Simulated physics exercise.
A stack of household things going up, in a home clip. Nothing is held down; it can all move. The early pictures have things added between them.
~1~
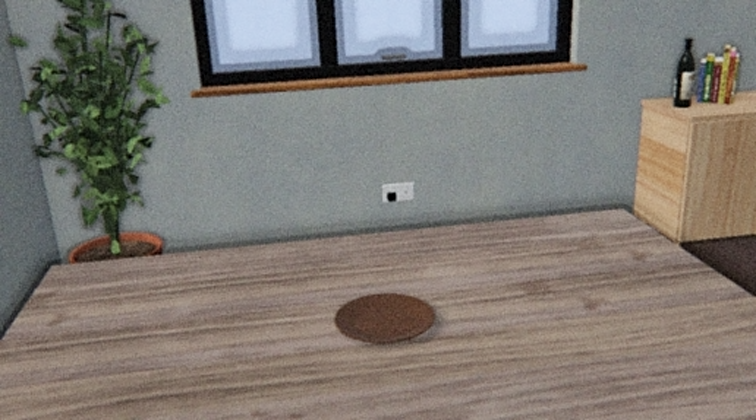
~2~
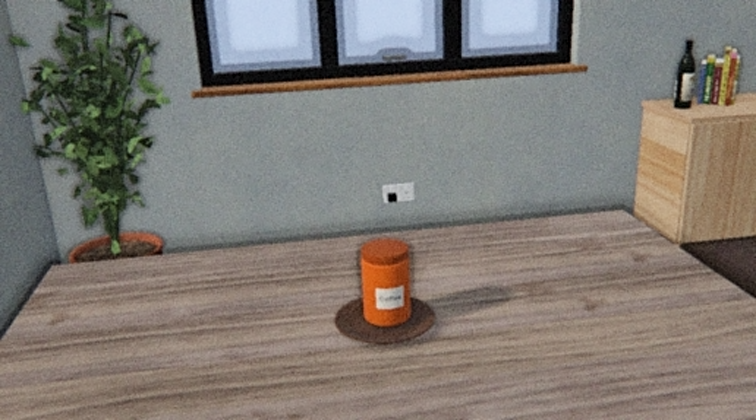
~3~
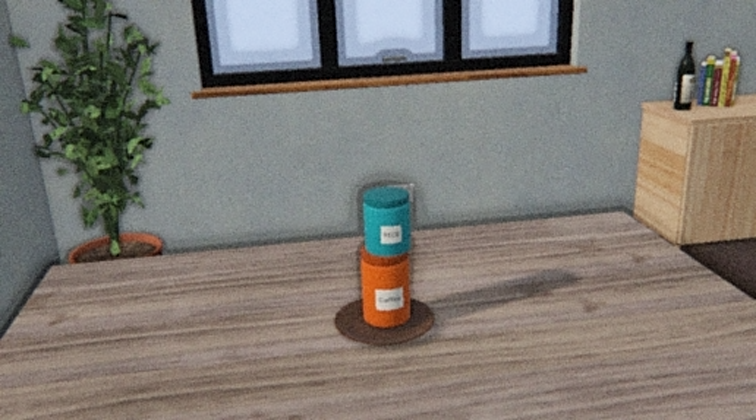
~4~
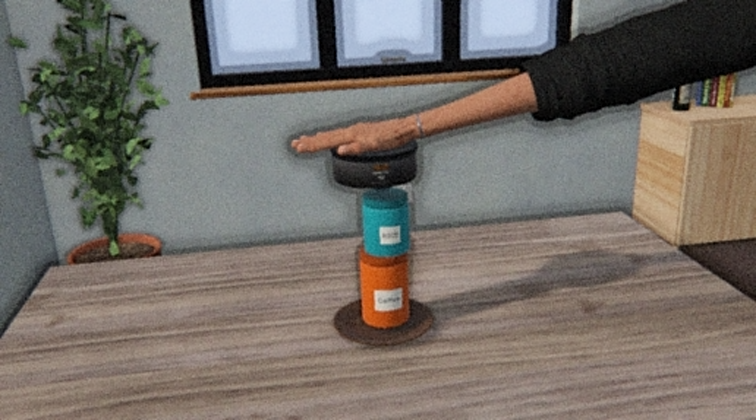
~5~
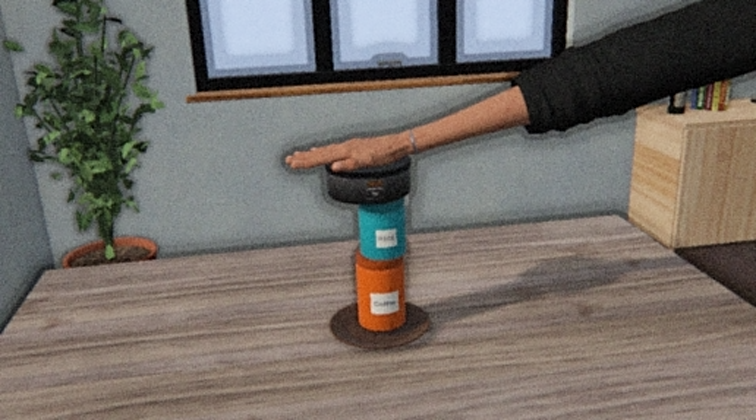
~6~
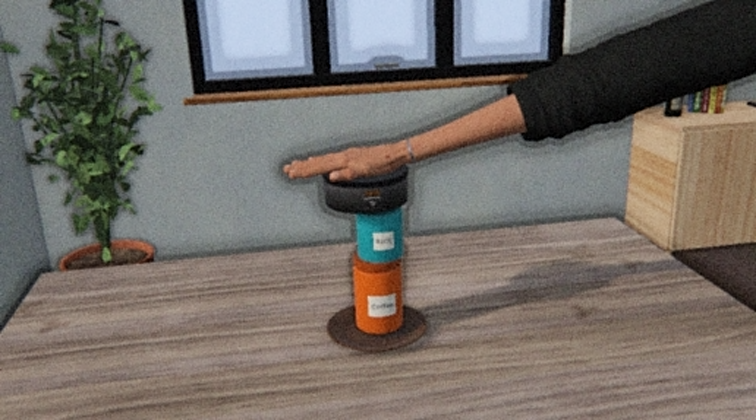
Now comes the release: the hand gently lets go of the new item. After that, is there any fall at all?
In the end the pile is left intact.
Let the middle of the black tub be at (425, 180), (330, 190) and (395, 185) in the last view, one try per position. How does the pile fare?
Topples over, topples over, stays standing.
Then, 0.20 s later than the last frame, all is still.
Then, 0.50 s later than the last frame, black tub resting near (366, 186).
When it is over, all 4 as before. End places, in pixels of the last picture, black tub near (366, 186). The pile stays up.
